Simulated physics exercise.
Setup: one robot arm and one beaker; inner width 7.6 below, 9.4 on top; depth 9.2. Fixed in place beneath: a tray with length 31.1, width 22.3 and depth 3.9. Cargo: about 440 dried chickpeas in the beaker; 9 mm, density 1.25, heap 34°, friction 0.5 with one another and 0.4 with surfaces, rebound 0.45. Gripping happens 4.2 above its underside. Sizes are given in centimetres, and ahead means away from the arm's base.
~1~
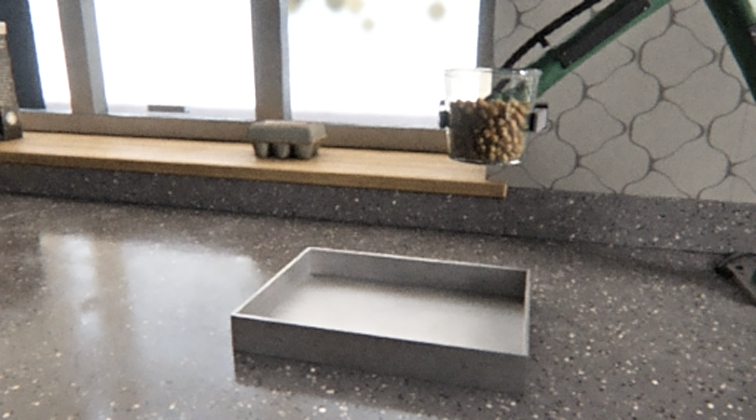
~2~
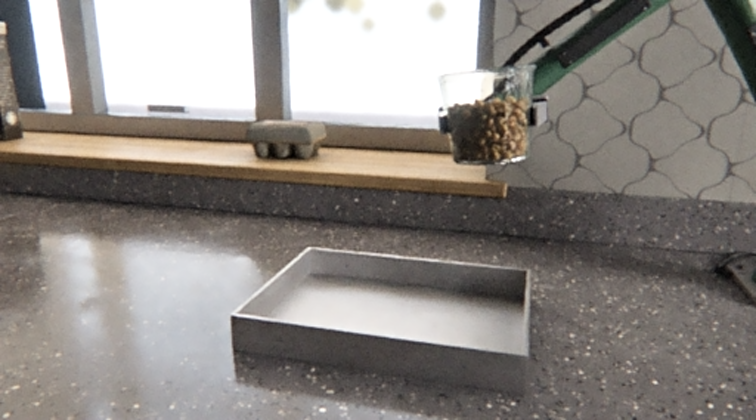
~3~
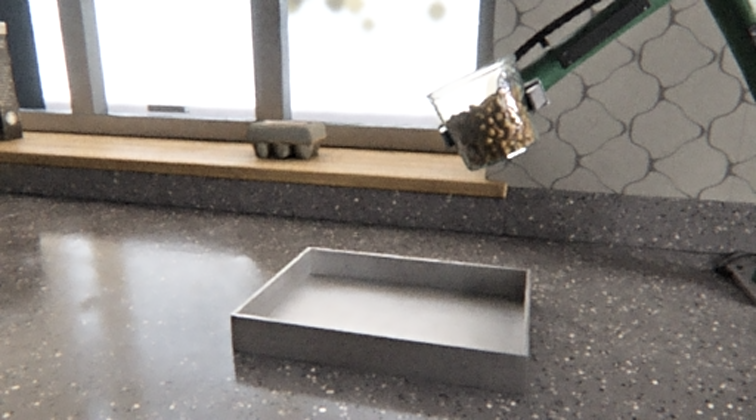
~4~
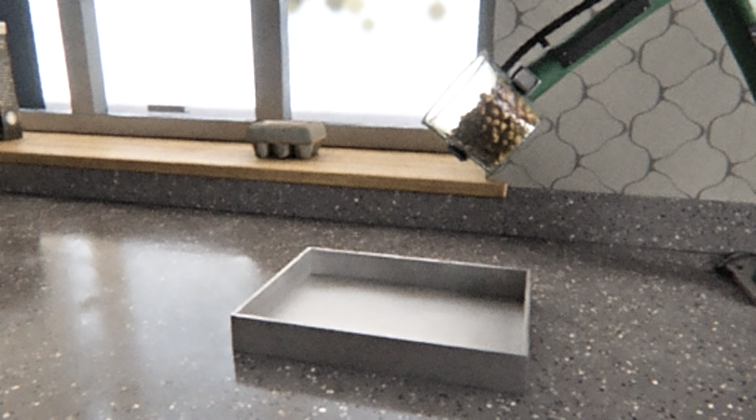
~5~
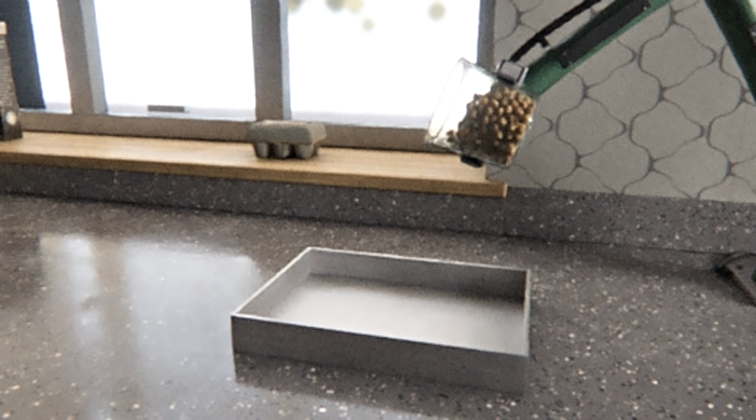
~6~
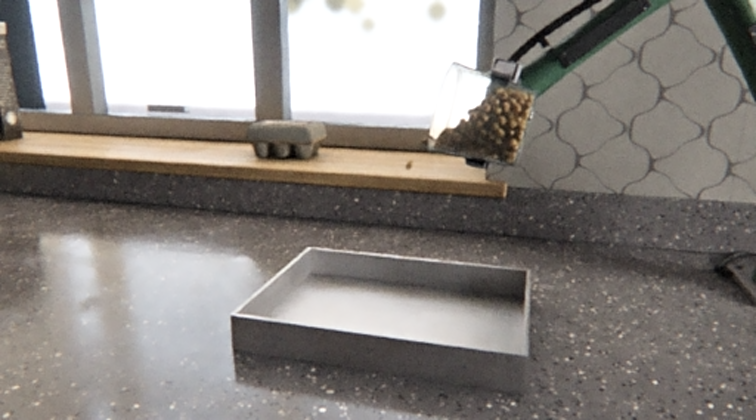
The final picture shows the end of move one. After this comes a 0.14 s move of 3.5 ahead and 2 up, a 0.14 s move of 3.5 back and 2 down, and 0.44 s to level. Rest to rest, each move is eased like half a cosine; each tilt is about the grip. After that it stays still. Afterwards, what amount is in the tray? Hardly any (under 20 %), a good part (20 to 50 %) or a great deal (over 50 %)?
A good part.
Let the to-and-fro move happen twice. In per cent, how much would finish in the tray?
I'd expect something close to 65 per cent.
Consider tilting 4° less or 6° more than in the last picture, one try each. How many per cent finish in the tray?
About 30 per cent for the first try and 55 per cent for the second.
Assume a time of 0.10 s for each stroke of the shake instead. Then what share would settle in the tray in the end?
Then about 75 per cent.
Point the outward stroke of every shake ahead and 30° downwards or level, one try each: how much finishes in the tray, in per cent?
First try some 20 %, second try some 35 %.
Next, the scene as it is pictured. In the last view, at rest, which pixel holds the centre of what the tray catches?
About (349, 310).
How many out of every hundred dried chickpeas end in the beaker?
About 60 %.
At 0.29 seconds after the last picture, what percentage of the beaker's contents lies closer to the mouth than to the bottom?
Share in the mouth half: About 65 %.
Then, 0.29 s on, tilted 77° forward, highest piece 26 above the table; 315 in the beaker, 4 in the tray, 120 in flight or on a rim.
Then, 0.58 s on, tilted 19° forward, highest piece 29 above the table; 258 in the beaker, 177 in the tray, 4 in flight or on a rim.
Then, 0.92 s on, level, highest piece 28 above the table; 258 in the beaker, 181 in the tray.
Then, 1.97 s on, level, highest piece 28 above the table; 258 in the beaker, 181 in the tray.
In the end, 258 in the beaker, 181 in the tray. That is 41 % in the tray.
